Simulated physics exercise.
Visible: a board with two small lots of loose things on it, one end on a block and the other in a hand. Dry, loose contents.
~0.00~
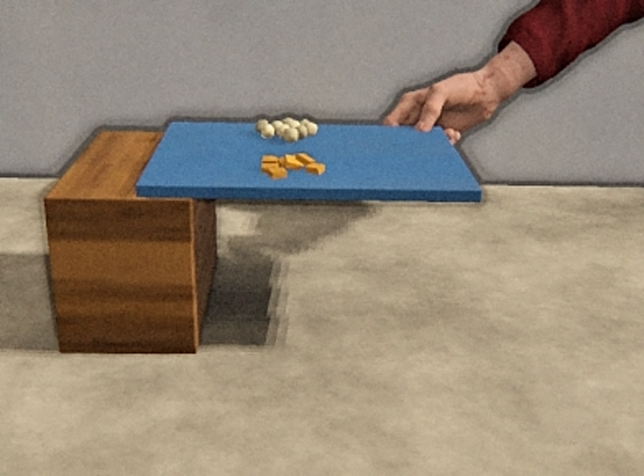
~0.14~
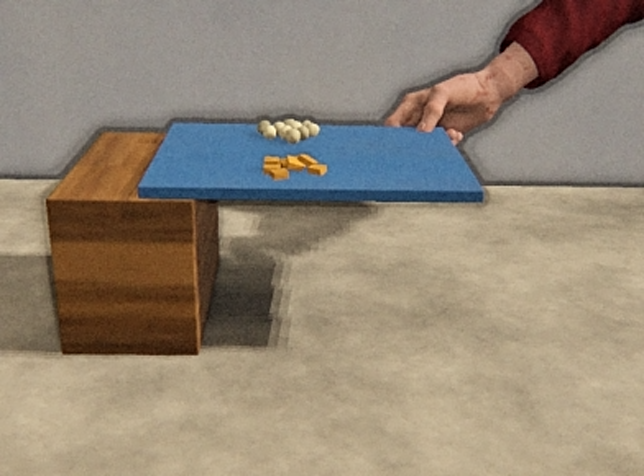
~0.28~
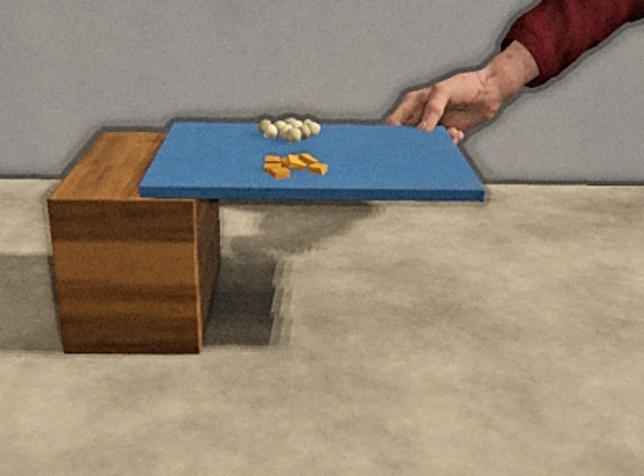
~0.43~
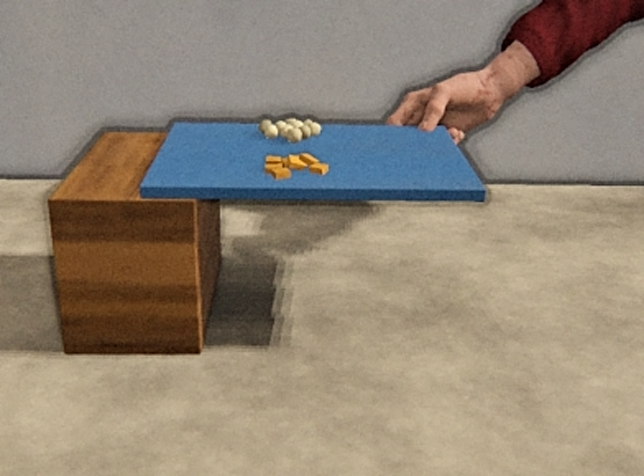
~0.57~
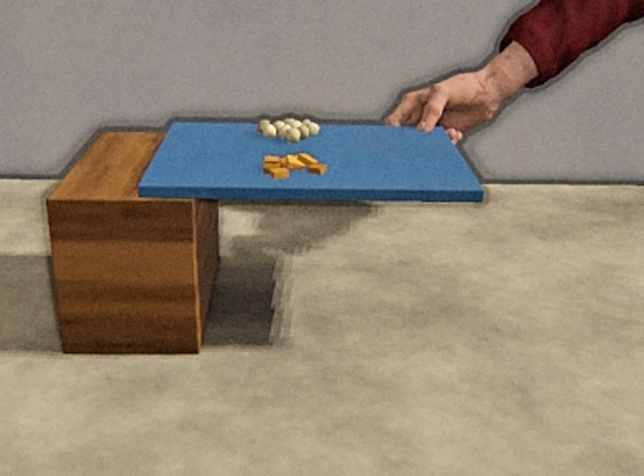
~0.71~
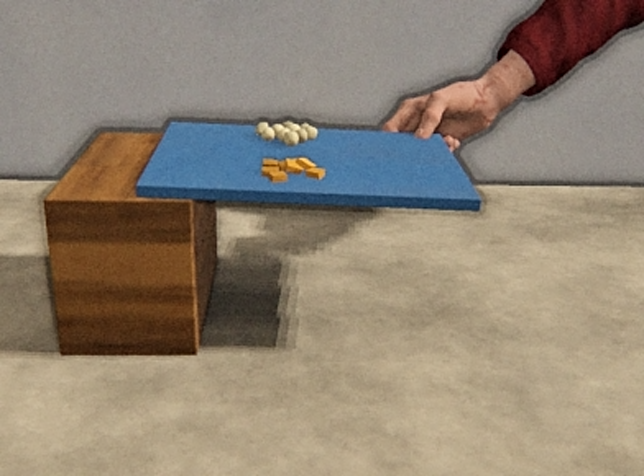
A hand holds a blue board carrying two small piles level, then lowers its end slightly.
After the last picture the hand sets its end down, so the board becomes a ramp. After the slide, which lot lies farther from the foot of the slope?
More distant lot.
After 1.44 s, board sloping at 21°; near lot all still on the board; far lot all still on the board.
After 2.07 s, board sloping at 36°; near lot mostly at the foot of the board; far lot mostly up to a board's length out.
After 2.62 s, board resting at 37°; near lot mostly at the foot of the board; far lot mostly up to a board's length out.
At rest (2.8 s), board resting at 37°; near lot mostly at the foot of the board; far lot mostly up to a board's length out; the far lot has gone farther.
